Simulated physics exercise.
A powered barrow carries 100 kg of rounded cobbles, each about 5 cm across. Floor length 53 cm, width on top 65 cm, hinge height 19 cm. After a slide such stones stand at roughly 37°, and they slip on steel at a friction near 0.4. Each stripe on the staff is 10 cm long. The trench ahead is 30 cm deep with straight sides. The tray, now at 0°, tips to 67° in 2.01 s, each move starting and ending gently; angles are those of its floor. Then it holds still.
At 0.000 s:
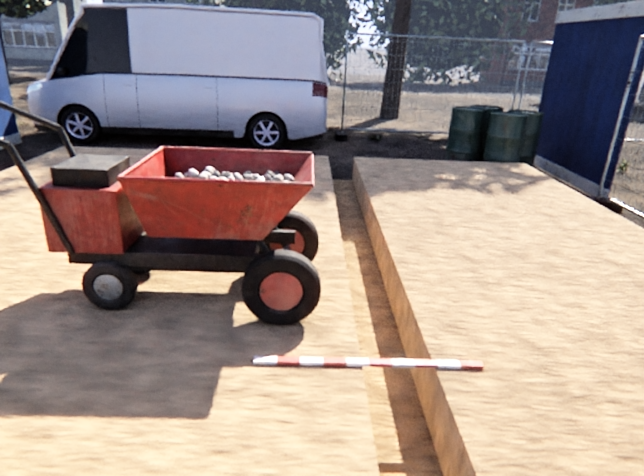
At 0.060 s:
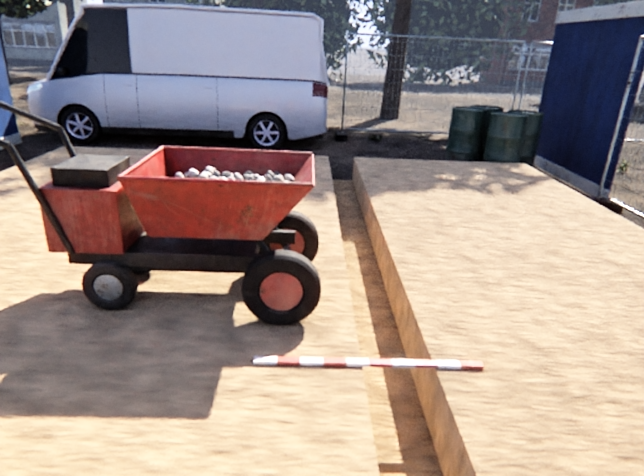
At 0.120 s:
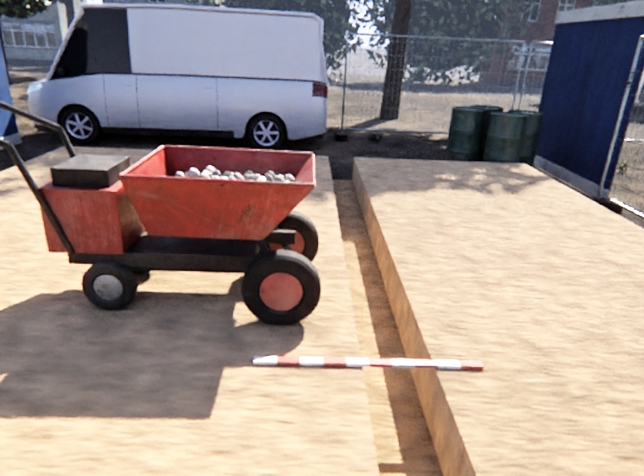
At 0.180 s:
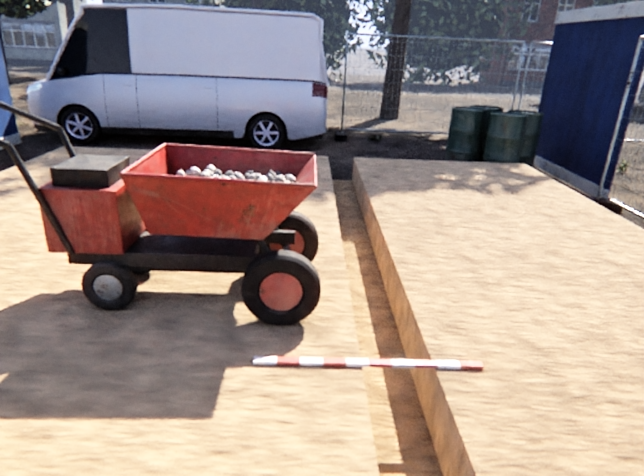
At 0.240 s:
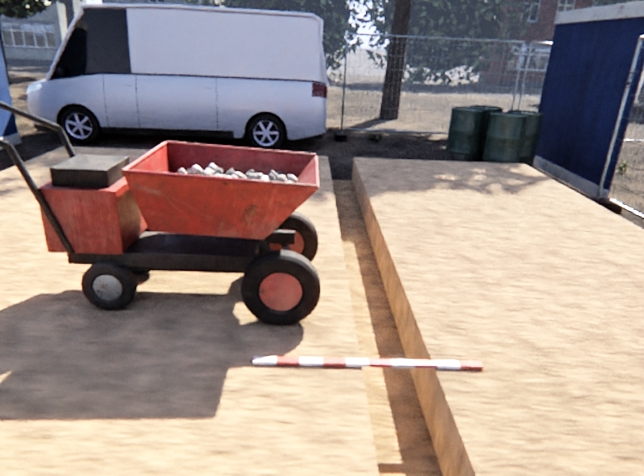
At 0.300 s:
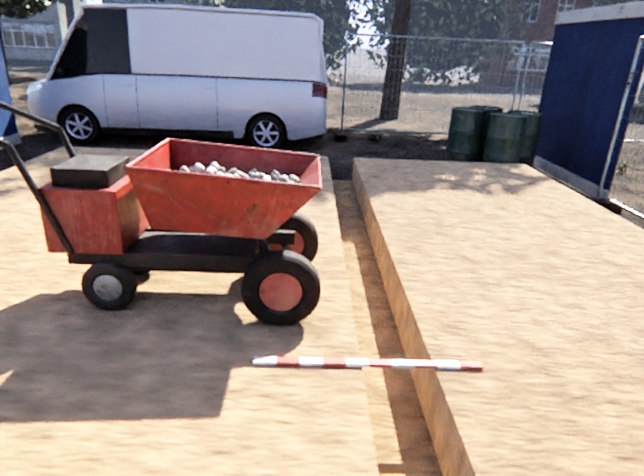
A red barrow's tray of grey cobbles tilts slightly to the right beside a trench.
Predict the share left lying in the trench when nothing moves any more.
Close to 56 in a hundred.
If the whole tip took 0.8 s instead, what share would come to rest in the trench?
In that case some 40 per cent.
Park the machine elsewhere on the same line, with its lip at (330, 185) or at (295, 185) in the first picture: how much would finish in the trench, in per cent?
First some 35, then 75 per cent.
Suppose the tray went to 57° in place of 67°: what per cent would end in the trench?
In that case some 35 per cent.
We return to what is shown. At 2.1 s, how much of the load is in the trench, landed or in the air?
Some 15 per cent.
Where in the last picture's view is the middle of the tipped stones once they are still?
Near (400, 326).
After 1.5 s the floor is at 57°; 100 % in the tray; the foremost stones are at (378, 237).
After 2.1 s the floor is at 67°; 55 % in the tray, 14 % in the trench, 31 % past the trench; the foremost stones are at (474, 297).
After 2.5 s the floor is at 67°; 28 % in the tray, 26 % in the trench, 45 % past the trench; the foremost stones are at (528, 307).
After 4.4 s the floor is at 67°; 0 % in the tray, 56 % in the trench, 44 % past the trench; the foremost stones are at (553, 319).
